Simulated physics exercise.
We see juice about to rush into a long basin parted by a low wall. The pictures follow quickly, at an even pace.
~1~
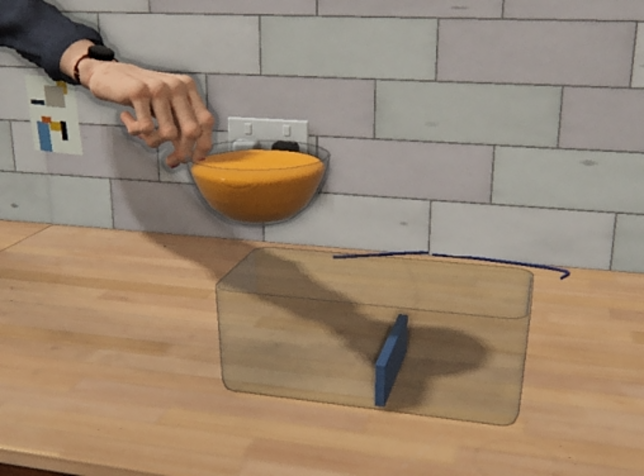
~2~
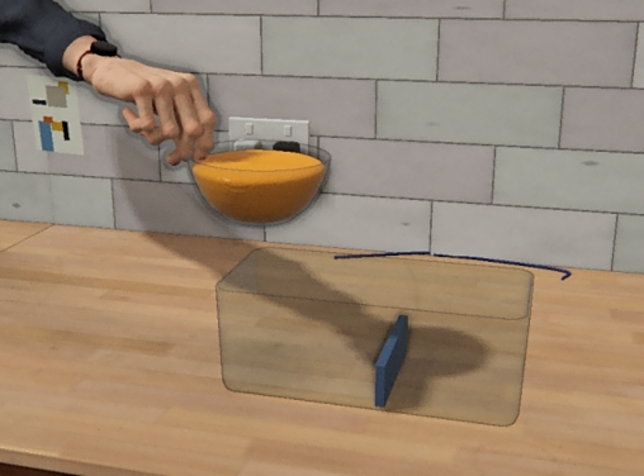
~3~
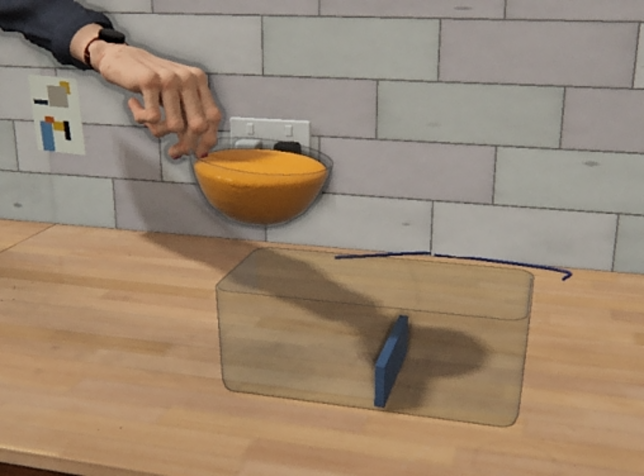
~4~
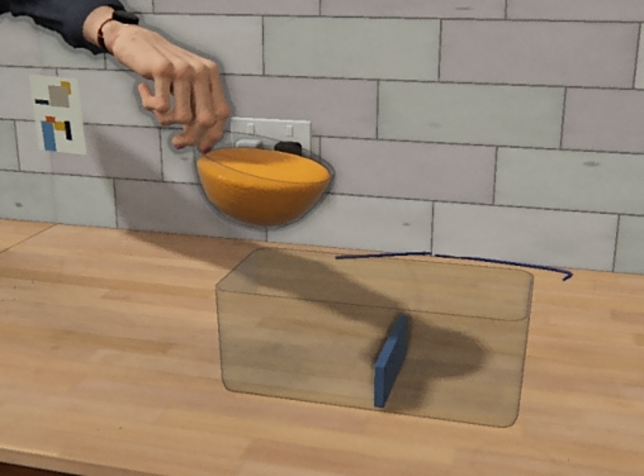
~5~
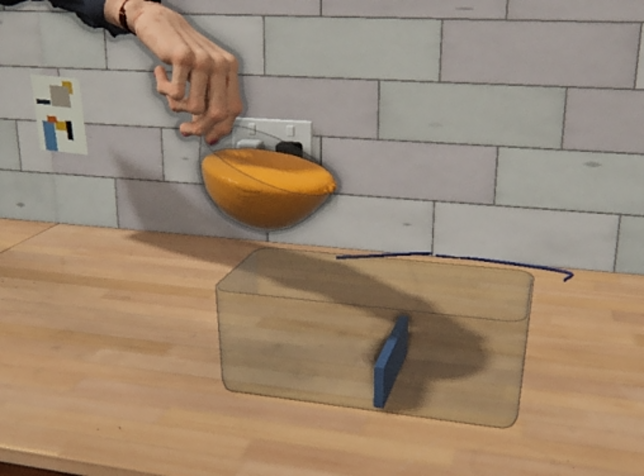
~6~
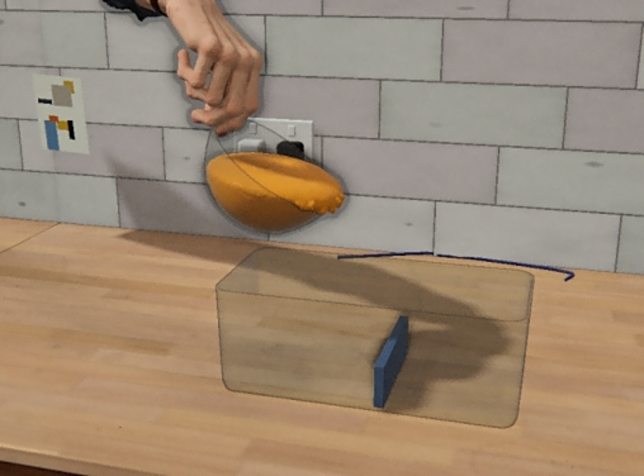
A hand held a clear bowl of orange juice above a long see-through basin with a low blue wall inside, then tilted it to the right, slowly at first, until juice reached over the rim.
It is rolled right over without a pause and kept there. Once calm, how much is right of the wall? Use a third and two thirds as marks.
The share right of the wall is less than a third.
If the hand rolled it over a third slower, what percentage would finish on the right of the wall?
Some 15 per cent.
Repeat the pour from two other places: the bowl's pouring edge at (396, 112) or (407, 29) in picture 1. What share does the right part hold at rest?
The first gives 70 %, the second 75 %.
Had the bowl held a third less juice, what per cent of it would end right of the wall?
Near 10 %.
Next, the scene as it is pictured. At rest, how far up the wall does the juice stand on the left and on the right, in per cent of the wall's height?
The left part 40 per cent, the right part 10.
A moment on, the bowl is tipped right over and 6 per cent is still to pour, 76 is left of the wall and 2 right of it.
Next, the bowl is tipped right over and 0 per cent is still to pour, 84 is left of the wall and 5 right of it.
Then the bowl is tipped right over and 0 per cent is still to pour, 78 is left of the wall and 12 right of it.
Later the bowl is tipped right over and 0 per cent is still to pour, 78 is left of the wall and 12 right of it.
At rest 78 per cent lies left of the wall, 12 right of it and 10 outside.
